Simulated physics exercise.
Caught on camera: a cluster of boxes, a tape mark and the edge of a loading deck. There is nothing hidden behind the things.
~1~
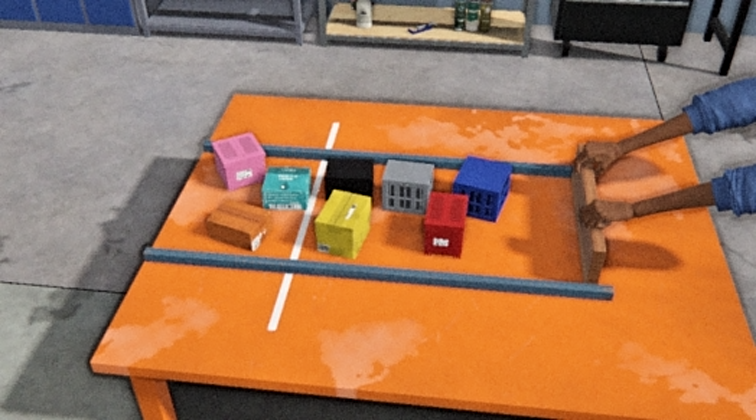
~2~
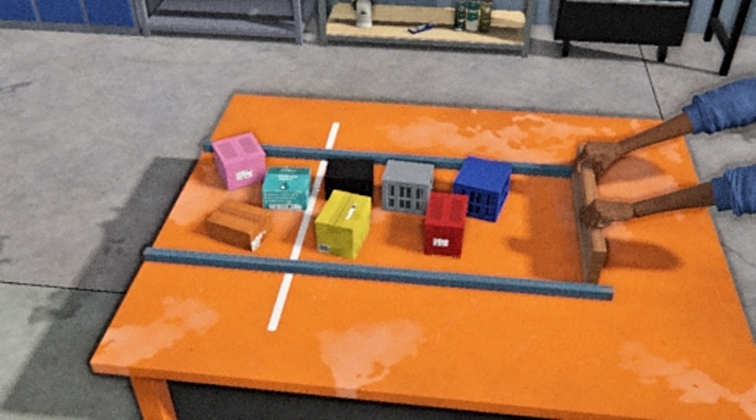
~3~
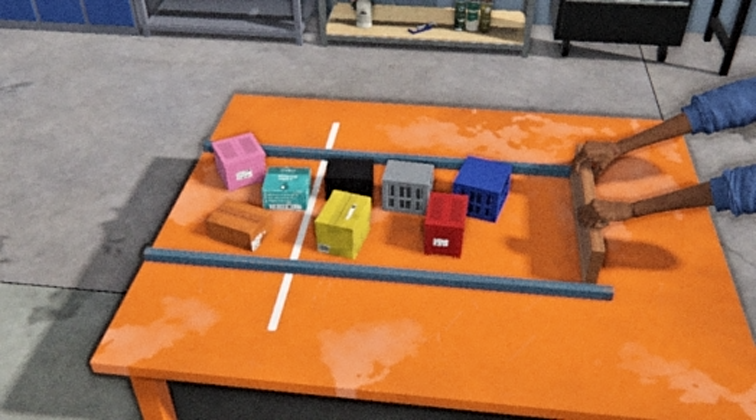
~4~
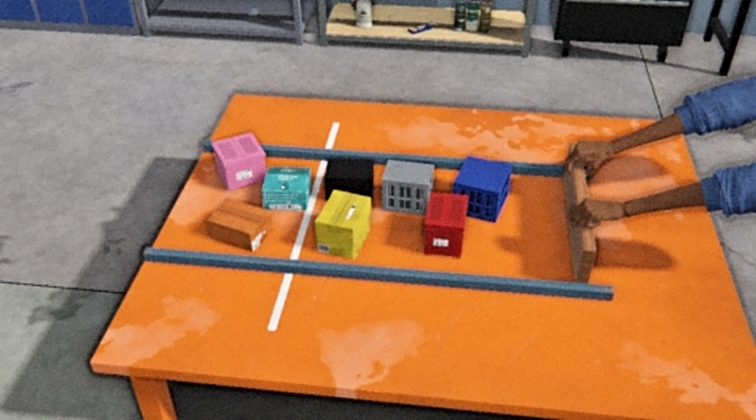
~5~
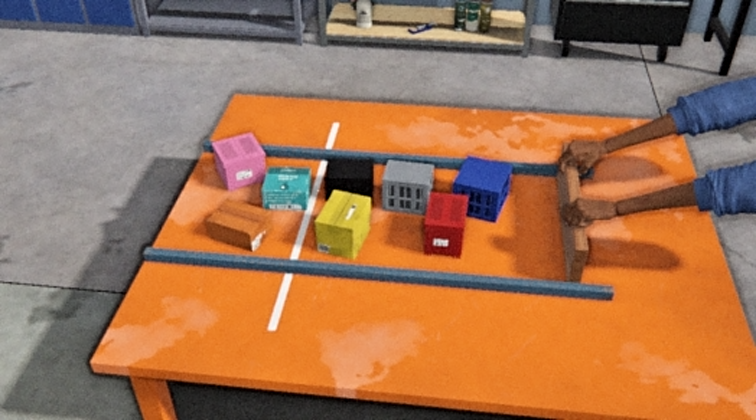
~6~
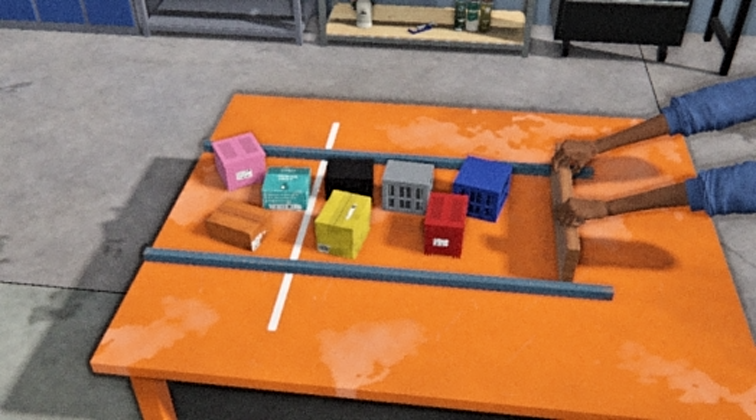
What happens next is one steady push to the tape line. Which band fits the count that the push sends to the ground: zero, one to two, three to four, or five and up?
The band is one to two.
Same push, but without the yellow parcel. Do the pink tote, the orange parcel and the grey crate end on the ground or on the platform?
The pink tote comes down, the orange parcel holds on, the grey crate stays on.
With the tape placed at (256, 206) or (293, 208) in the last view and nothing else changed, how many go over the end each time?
In order, the counts are 4 and 1.
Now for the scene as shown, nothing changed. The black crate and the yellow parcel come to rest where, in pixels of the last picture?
About (207, 168), and the other about (243, 218).
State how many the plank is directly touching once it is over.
That makes 2.
Soon after, none off yet; pink tote at rest near (240, 162); orange parcel at rest near (240, 225); turquoise box at rest near (287, 188).
In the end, the number that fall off is one or two; gone, pink tote.
